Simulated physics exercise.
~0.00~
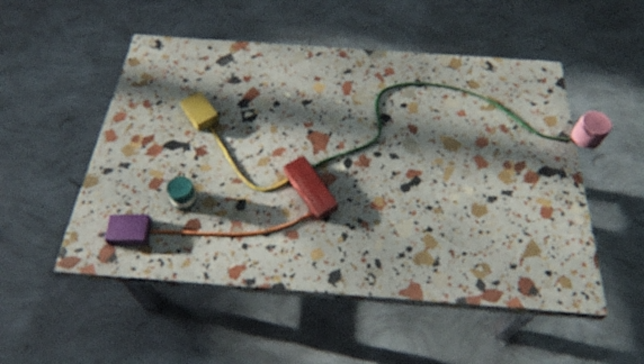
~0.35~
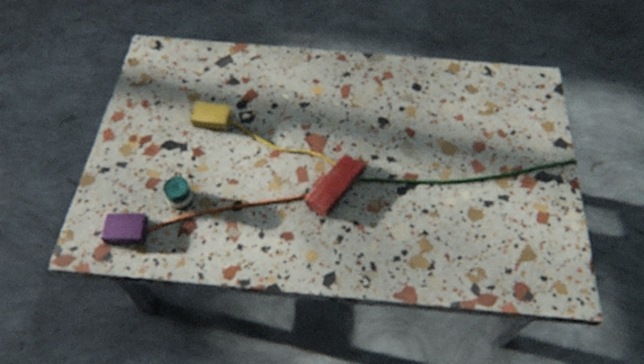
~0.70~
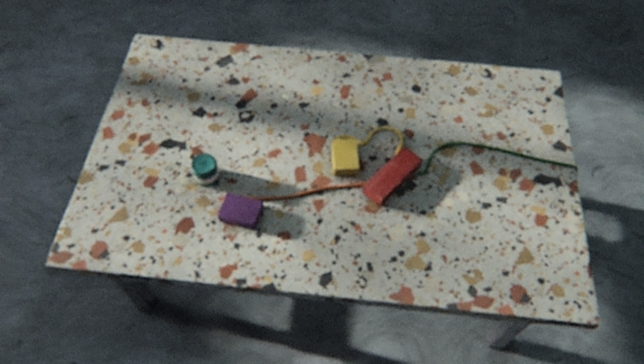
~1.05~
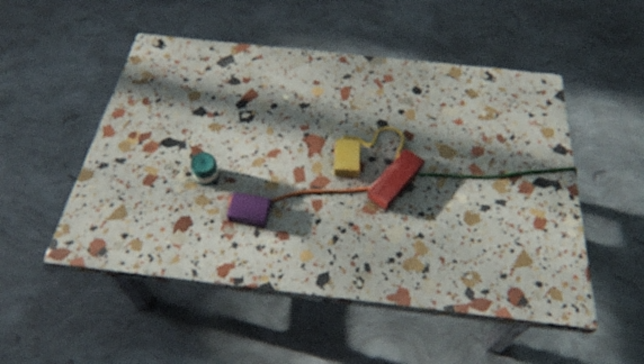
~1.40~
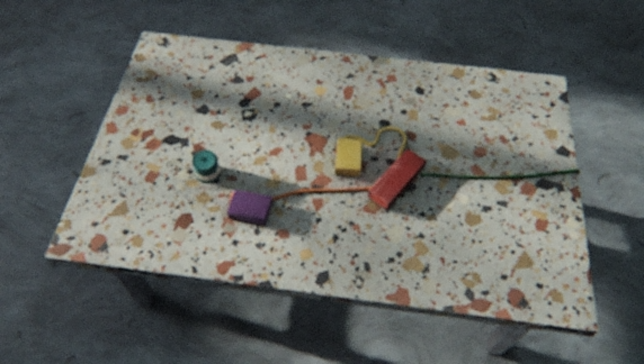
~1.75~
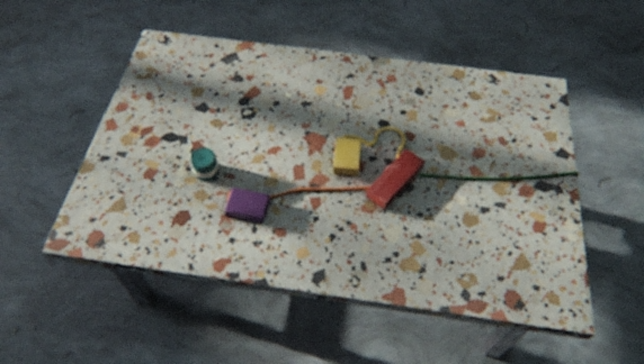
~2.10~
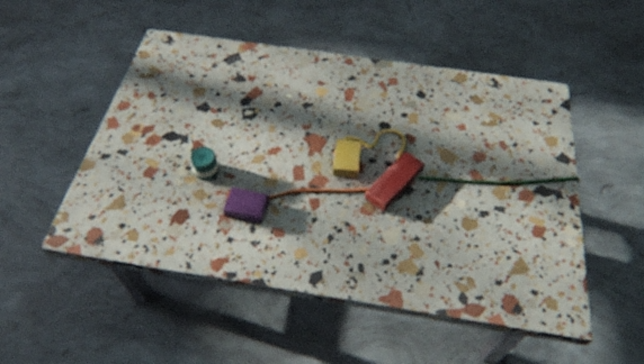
A pink speaker tips over the right edge of a speckled terrazzo table, seen from above at an angle against a dark grey floor. Three thin cables join a red power strip near the middle to the speaker, a yellow box at upper left and a purple box at lower left, with a teal tin between those two. The speaker drops out of view, pulling its green cable straight and turning the strip. The strip slides right, dragging the yellow and purple boxes, while the tin shifts slightly. Everything then rests on the table, the green cable stretched over the edge.
